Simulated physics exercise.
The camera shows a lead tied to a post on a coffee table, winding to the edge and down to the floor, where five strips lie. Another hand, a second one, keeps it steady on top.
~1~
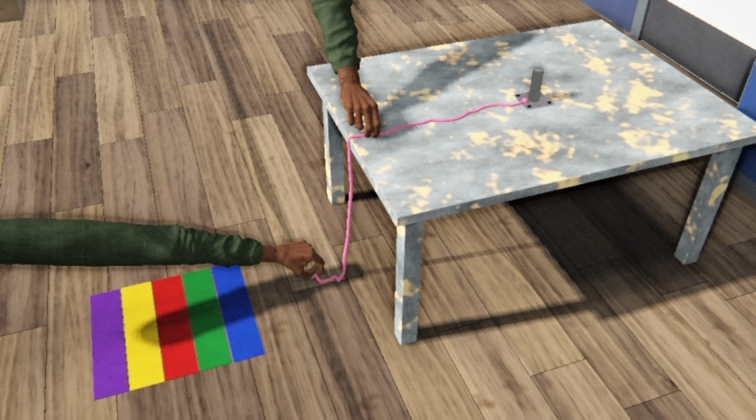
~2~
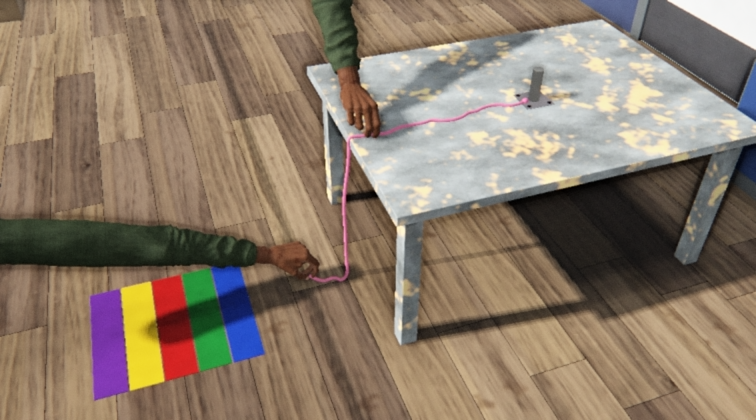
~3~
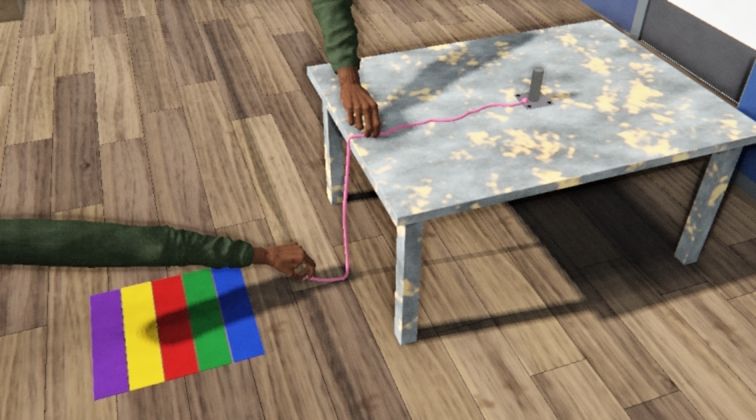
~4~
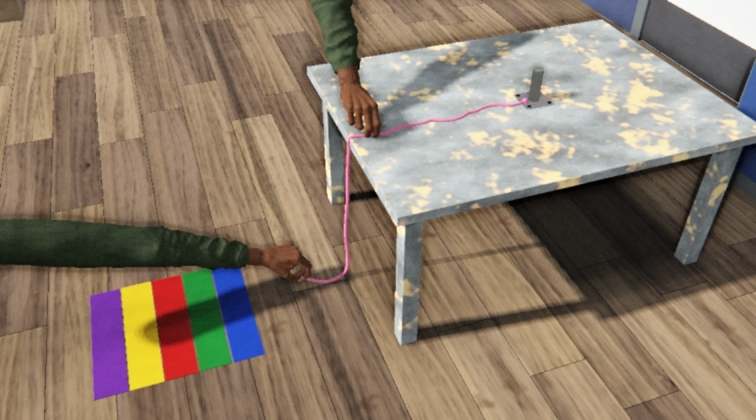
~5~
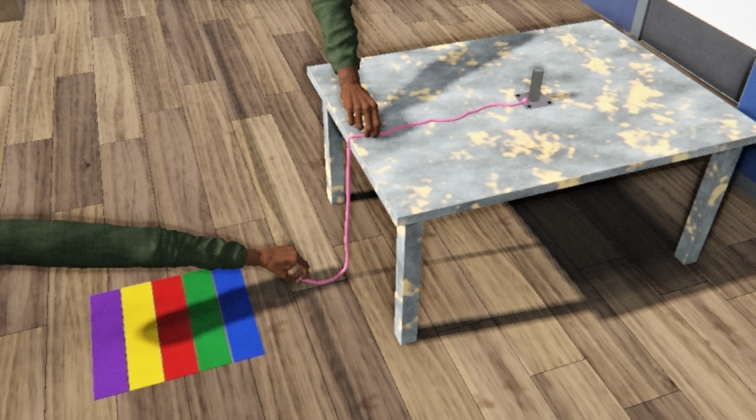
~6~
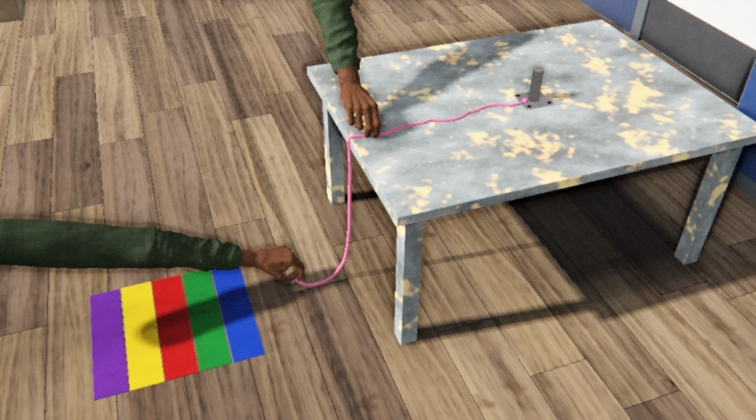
At first, one hand steadies a pink cord that runs from a post across a table and over its edge, while another hand holds the lower end near five coloured strips on the floor. The lower hand then draws the end slightly left, and the hanging part bends into a softer curve.
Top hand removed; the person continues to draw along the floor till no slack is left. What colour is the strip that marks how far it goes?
That strip is green.
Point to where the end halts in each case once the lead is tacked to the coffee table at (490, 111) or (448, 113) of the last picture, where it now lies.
Try one gives (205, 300); try two gives (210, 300).
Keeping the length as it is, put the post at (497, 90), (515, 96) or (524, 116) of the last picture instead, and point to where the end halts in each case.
In pixels, the answers are (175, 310), (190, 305) and (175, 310).
Soon after, end near (271, 285); short of the strips.
After that, end near (229, 296); over blue.
At the stop, end near (204, 302); over green. It gets as far as the green strip.
